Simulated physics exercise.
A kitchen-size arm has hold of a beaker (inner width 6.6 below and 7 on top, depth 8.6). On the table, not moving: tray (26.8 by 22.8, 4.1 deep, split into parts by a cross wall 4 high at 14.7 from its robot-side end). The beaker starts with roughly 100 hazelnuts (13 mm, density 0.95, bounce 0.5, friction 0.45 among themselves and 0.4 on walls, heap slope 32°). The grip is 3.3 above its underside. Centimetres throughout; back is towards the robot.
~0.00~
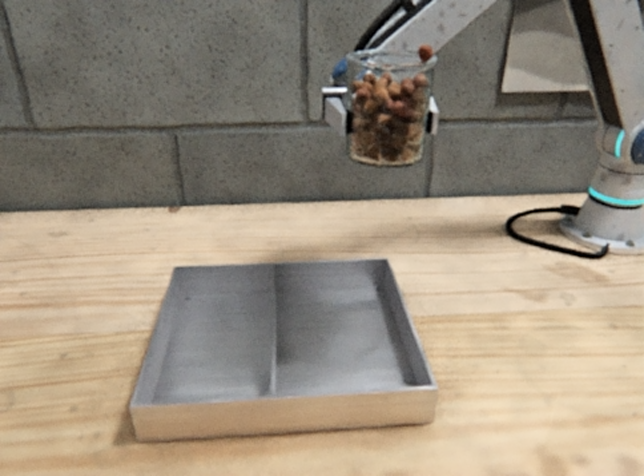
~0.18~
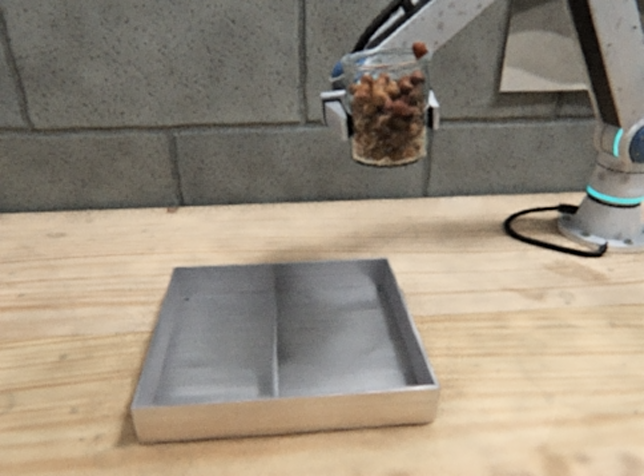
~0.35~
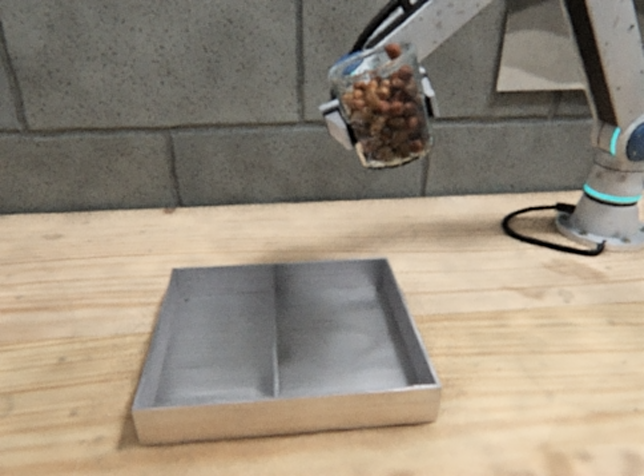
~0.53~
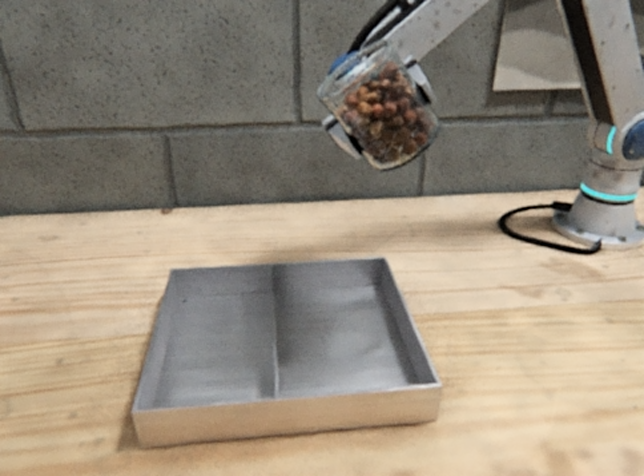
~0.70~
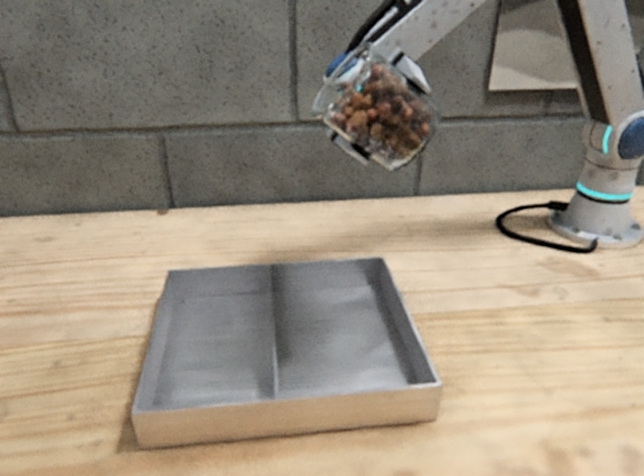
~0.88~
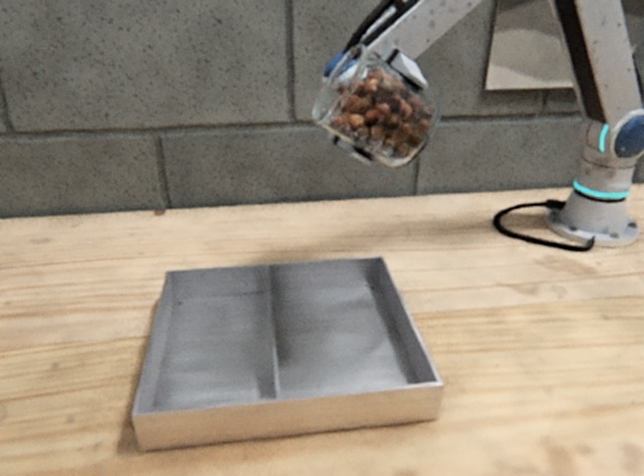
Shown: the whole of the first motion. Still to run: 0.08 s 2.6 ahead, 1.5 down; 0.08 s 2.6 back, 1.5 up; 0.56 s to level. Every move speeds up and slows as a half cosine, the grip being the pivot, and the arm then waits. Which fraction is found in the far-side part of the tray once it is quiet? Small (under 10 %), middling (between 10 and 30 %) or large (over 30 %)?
In the far-side part of the tray the share is small, under 10 %.
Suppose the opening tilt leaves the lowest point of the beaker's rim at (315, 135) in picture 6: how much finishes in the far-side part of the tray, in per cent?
Some 5 per cent.
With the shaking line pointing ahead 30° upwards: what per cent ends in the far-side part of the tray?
Some 20 per cent.
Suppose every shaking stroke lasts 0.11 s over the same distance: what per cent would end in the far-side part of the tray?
It would be near 0 per cent.
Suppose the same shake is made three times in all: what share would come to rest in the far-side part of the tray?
It would be near 10 per cent.
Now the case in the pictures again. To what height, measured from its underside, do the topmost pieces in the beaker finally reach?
Roughly 8.0 cm.
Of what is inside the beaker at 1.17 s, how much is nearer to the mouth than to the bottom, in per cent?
Some 35 per cent.
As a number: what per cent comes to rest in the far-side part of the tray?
Some 5 per cent.
After 1.17 s, tilted 49° forward, highest piece 29 above the table; 97 in the beaker, 1 in the far-side part, 4 in flight or on a rim.
After 1.46 s, tilted 9° forward, highest piece 30 above the table; 97 in the beaker, 4 in the far-side part, 1 in the robot-side part.
After 1.80 s, level, highest piece 30 above the table; 97 in the beaker, 4 in the far-side part, 1 in the robot-side part.
After 2.85 s, level, highest piece 30 above the table; 97 in the beaker, 4 in the far-side part, 1 in the robot-side part.
In the end, 97 in the beaker, 4 in the far-side part, 1 in the robot-side part. That is 4 % in the far-side part of the tray.
